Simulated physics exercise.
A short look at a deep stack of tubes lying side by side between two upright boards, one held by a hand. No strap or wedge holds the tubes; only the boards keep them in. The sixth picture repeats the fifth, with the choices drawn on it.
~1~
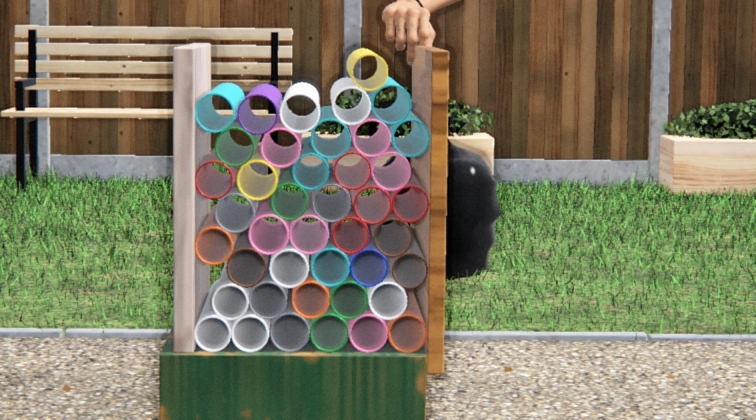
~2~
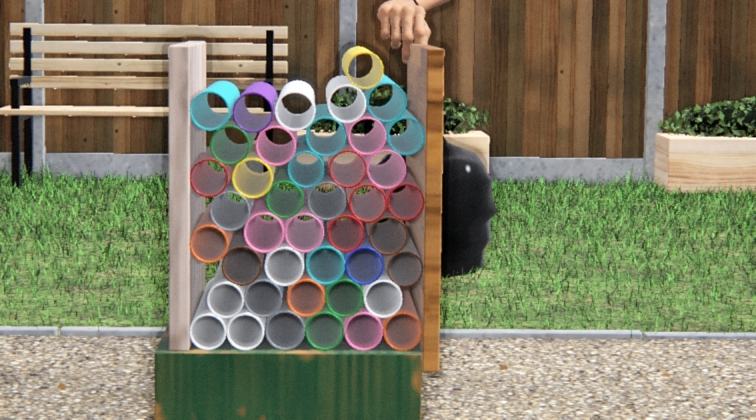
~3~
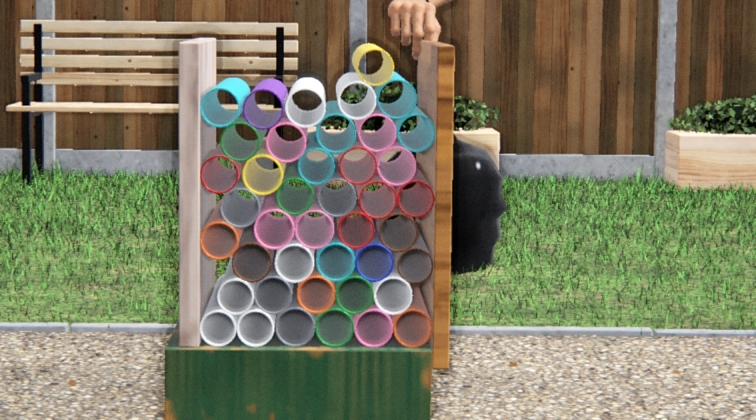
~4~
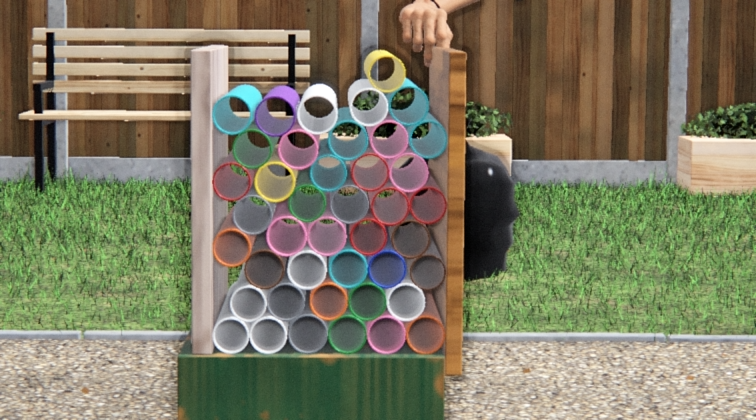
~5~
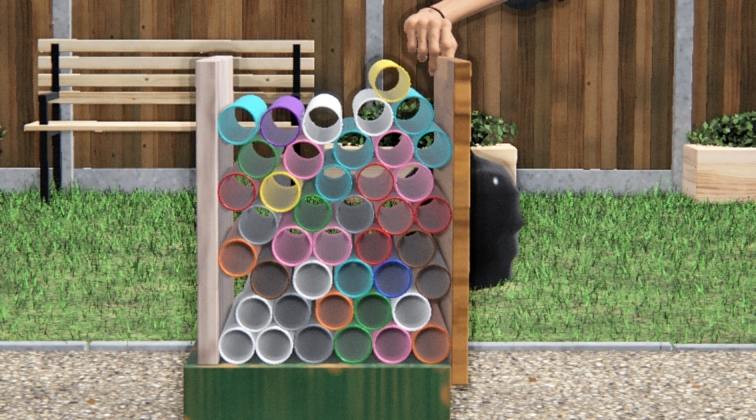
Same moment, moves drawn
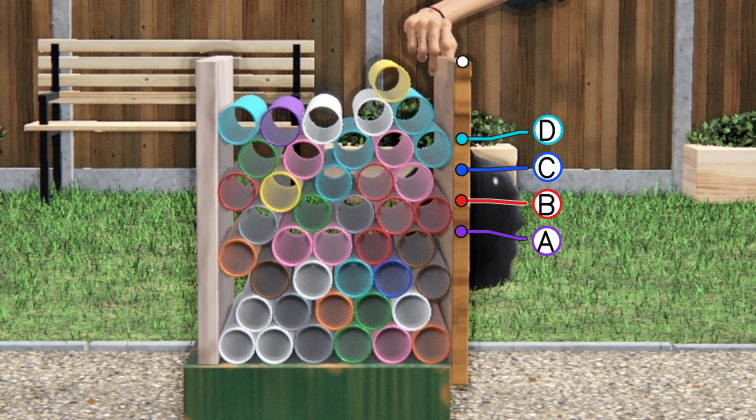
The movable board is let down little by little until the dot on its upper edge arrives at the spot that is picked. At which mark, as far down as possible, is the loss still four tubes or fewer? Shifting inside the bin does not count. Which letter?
Stop at A.
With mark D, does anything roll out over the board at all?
At D: No.
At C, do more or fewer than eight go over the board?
At C, fewer than eight.
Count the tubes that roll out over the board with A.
The count is three.
On the marked copy, A at (461, 231); B at (461, 201); C at (462, 170); D at (462, 139); the white dot at (463, 62).
Following A. Soon after the start, top of the board (453, 134).
Later, top of the board (452, 218).
In the end, top of the board (452, 230), three out over the board.
As for the rest, B three out over the board; C none out over the board; D none out over the board.
